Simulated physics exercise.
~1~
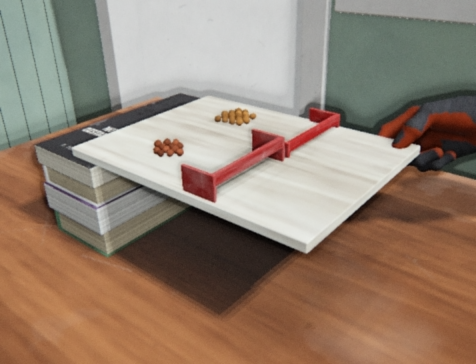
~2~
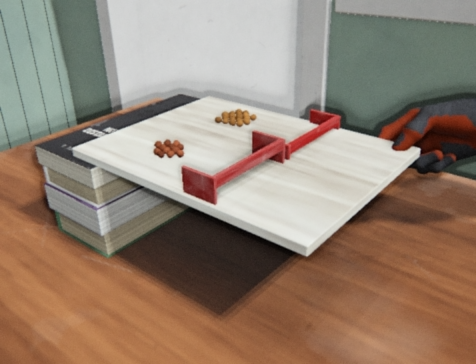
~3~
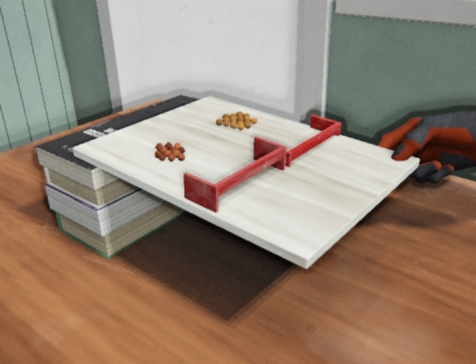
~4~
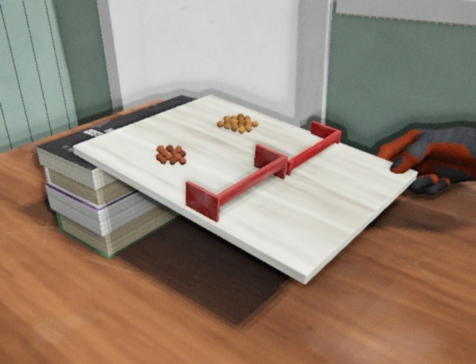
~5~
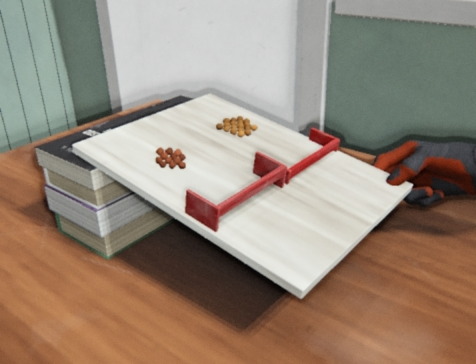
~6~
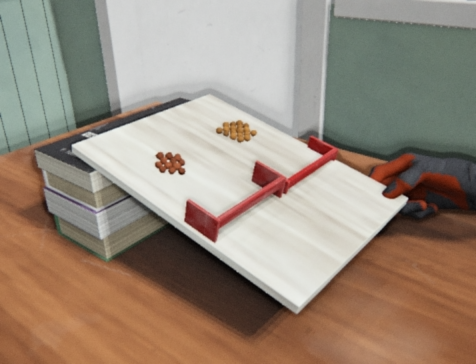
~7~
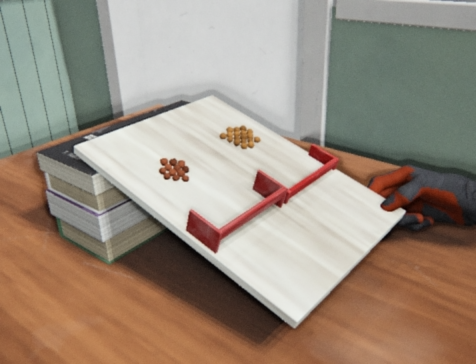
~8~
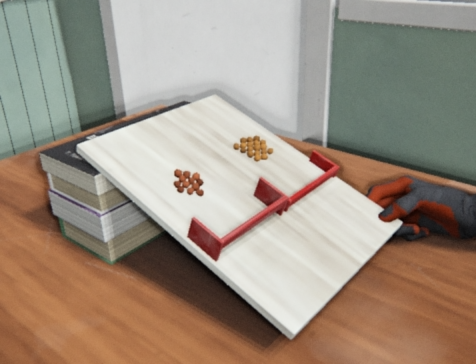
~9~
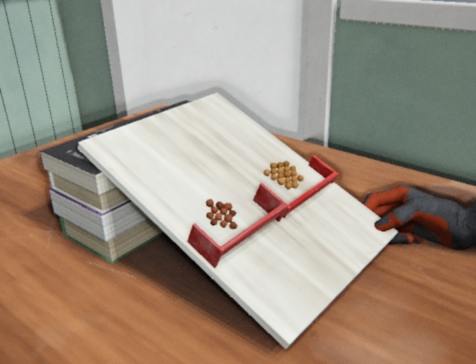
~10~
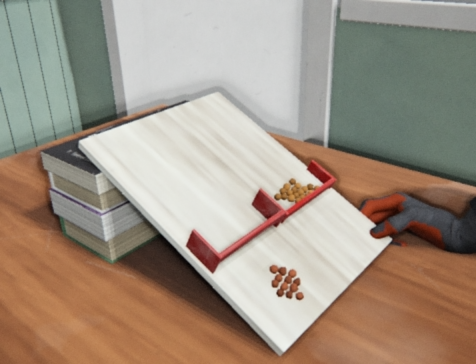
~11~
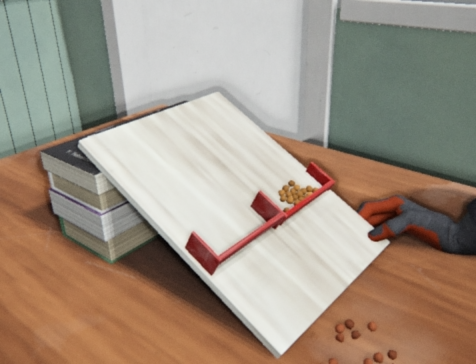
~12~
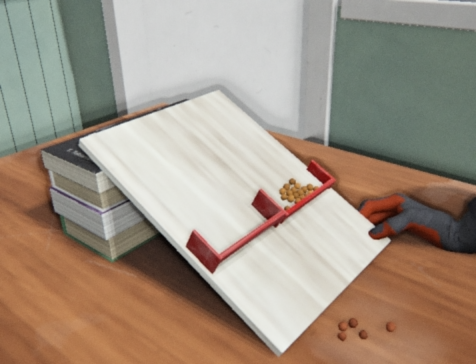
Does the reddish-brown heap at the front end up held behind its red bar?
No, the front heap slips through the gap under its bar and ends up scattered on the table, while the golden-brown heap at the back cannot fit through and stays behind its bar.
